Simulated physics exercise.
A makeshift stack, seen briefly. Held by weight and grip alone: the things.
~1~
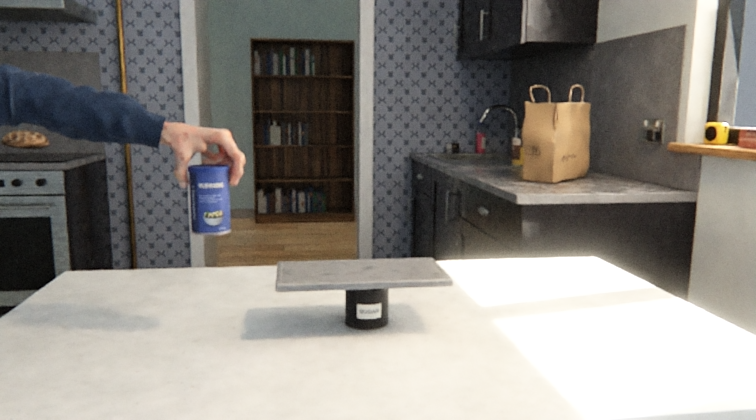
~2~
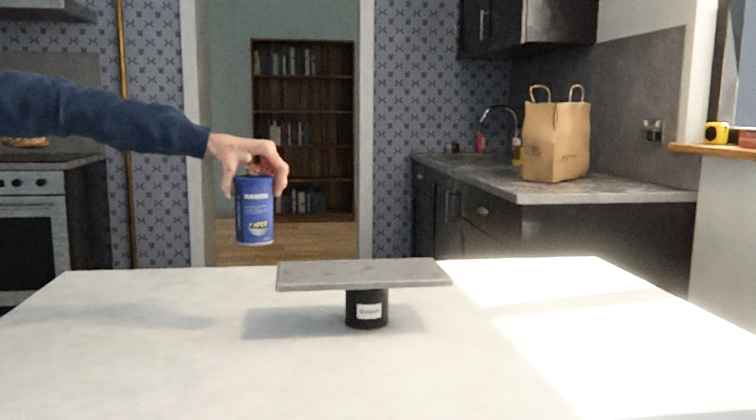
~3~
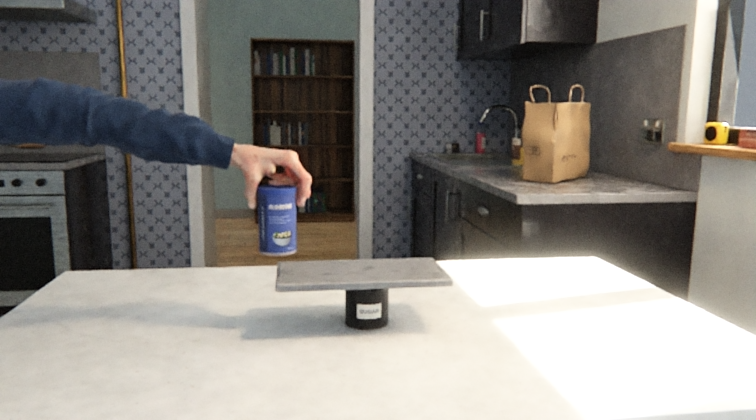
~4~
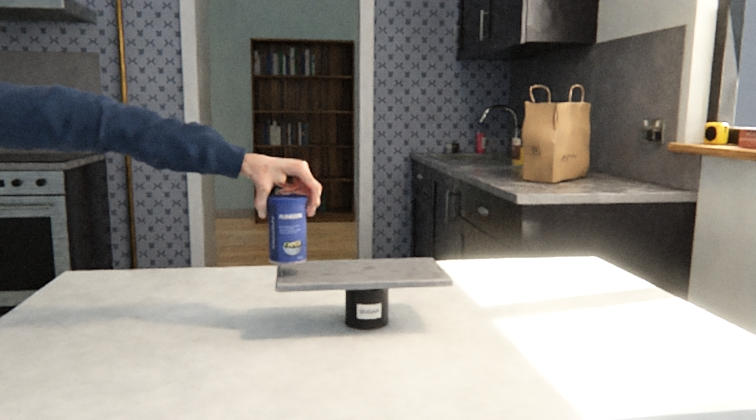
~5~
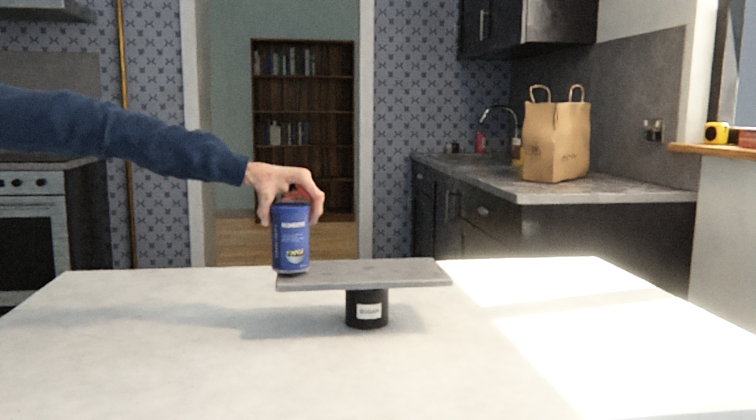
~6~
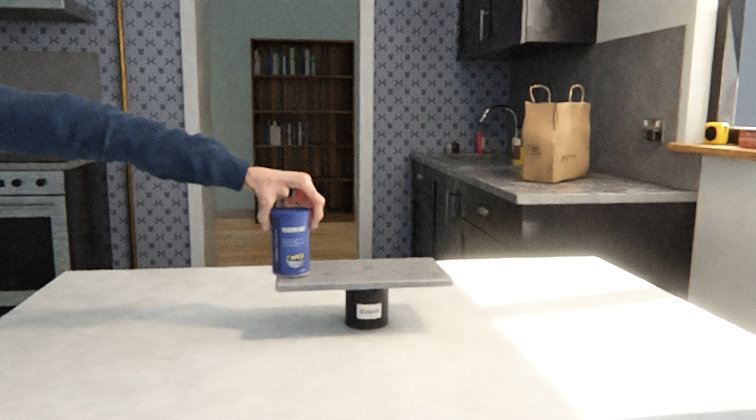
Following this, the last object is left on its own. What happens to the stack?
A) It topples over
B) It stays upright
It topples over.
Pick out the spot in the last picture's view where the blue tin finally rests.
End position in the final view: Approximately (240, 315).
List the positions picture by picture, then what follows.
On its way; blue tin (210, 199); grey lid (361, 273), in the first frame.
On its way; blue tin (254, 210); grey lid (361, 273), in the second frame.
On its way; blue tin (277, 220); grey lid (361, 273), in the third frame.
On its way; blue tin (288, 229); grey lid (361, 273), in the fourth frame.
On its way; blue tin (290, 237); grey lid (361, 273), in the fifth frame.
In place under the hand; blue tin (291, 242); grey lid (361, 273), in the sixth frame.
Then, 0.30 s later than the last frame, blue tin now fallen; grey lid tilted by 36°.
Then, 0.50 s later than the last frame, grey lid tilted by 38°.
When it is over, fallen, blue tin; the other 2 as before. End places, in pixels of the last picture, blue tin near (239, 316). The stack comes apart.
